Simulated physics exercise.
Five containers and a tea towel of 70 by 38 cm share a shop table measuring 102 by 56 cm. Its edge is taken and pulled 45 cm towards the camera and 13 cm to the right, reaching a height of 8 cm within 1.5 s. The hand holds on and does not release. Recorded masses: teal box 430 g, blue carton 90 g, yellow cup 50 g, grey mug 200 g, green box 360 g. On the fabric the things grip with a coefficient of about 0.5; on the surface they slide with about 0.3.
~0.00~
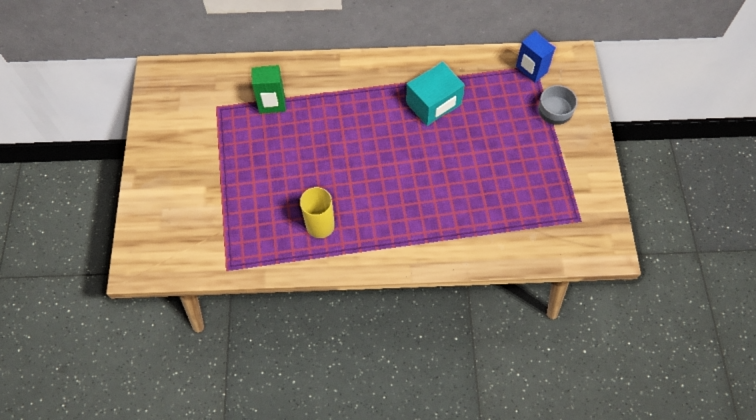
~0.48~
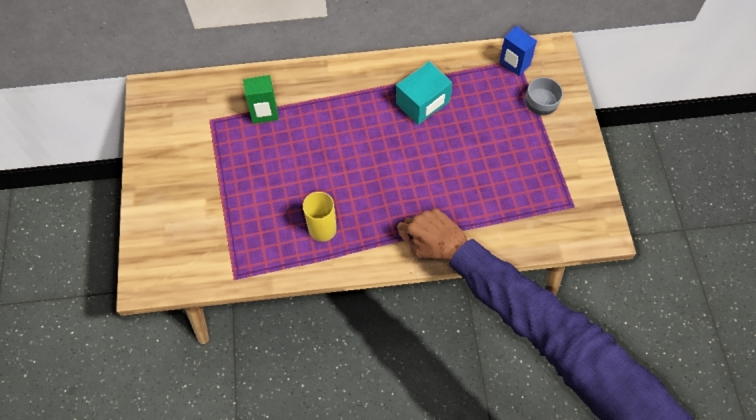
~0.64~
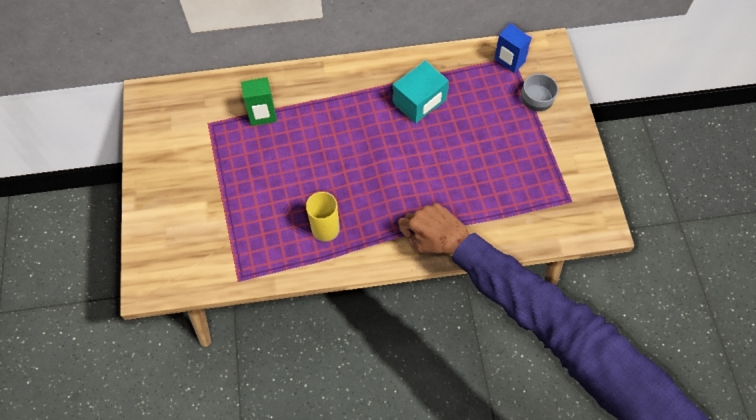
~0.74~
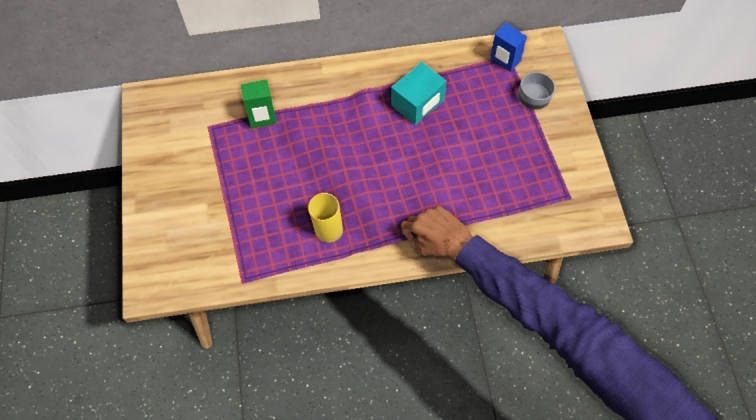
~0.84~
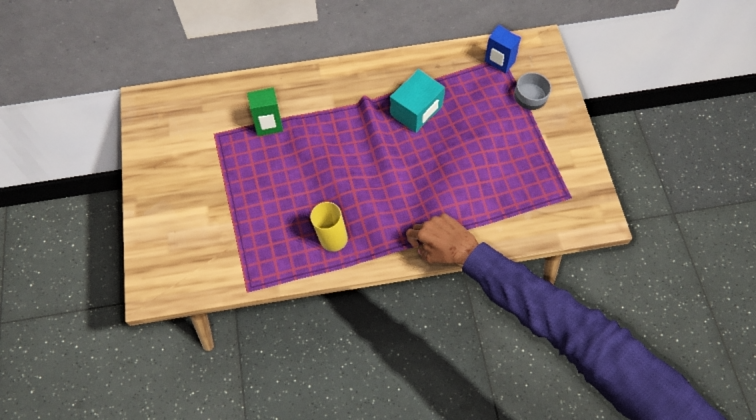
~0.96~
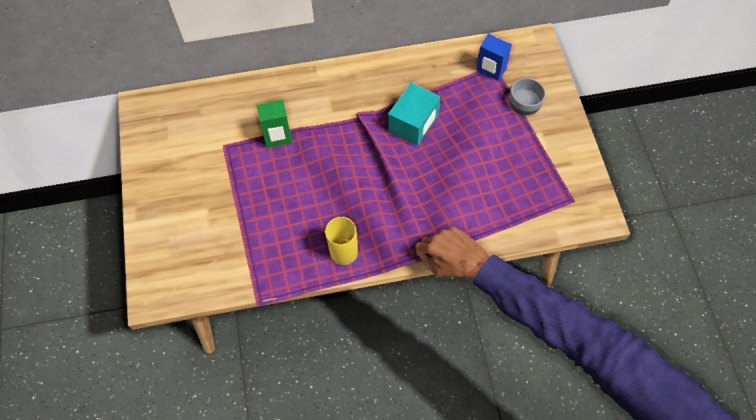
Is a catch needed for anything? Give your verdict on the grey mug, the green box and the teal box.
Grey mug - no catch needed; green box - catch needed; teal box - catch needed.
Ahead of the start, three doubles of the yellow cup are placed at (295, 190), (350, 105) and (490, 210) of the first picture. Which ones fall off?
Going through the three spots as listed: Ends up off the top, ends up off the top and ends up off the top.
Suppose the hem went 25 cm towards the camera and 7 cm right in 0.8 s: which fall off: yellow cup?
Outcome: Yellow cup leaves the top.
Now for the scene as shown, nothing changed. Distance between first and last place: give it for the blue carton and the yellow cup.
The blue carton finishes off the top, and the yellow cup finishes off the top.
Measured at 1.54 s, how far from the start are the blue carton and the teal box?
For the blue carton it's around 25 cm, and for the teal box around 30 cm.
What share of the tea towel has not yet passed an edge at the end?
I'd estimate close to 0 per cent.
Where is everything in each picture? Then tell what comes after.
The first frame shows shows, grey mug (559, 100); green box (265, 74); teal box (436, 84); tea towel corners (226, 271) (216, 107) (582, 221).
The second frame shows shows, tea towel corners (234, 280) (210, 120); grip (408, 240).
The third frame shows shows, tea towel corners (238, 282) (208, 123); grip (409, 235).
The fourth frame shows shows, yellow cup (325, 207); teal box (419, 84); tea towel corners (242, 284) (208, 127); grip (412, 238).
The fifth frame shows shows, blue carton (505, 37); green box (262, 98); yellow cup (328, 216); tea towel corners (247, 293) (214, 134); grip (417, 246).
The sixth frame shows shows, grey mug (528, 92); green box (271, 110); teal box (415, 105); tea towel corners (258, 306) (223, 146) (575, 202); grip (426, 259).
After 1.2 s, 80 % of the tea towel is still over the top; green box 18 cm off its start, teal box 17 cm off its start, grey mug 9 cm off its start.
After 1.5 s, 45 % of the tea towel is still over the top; green box 33 cm off its start, teal box 31 cm off its start, grey mug 17 cm off its start.
After 1.8 s, 20 % of the tea towel is still over the top; green box 43 cm off its start at (371, 250), teal box 41 cm off its start at (461, 257), grey mug 18 cm off its start at (539, 156).
After 2.1 s, 0 % of the tea towel is still over the top; teal box over the edge, green box over the edge, grey mug 18 cm off its start.
After 3.7 s, 0 % of the tea towel is still over the top; teal box over the edge, green box over the edge, grey mug 18 cm off its start at (539, 156), blue carton over the edge.
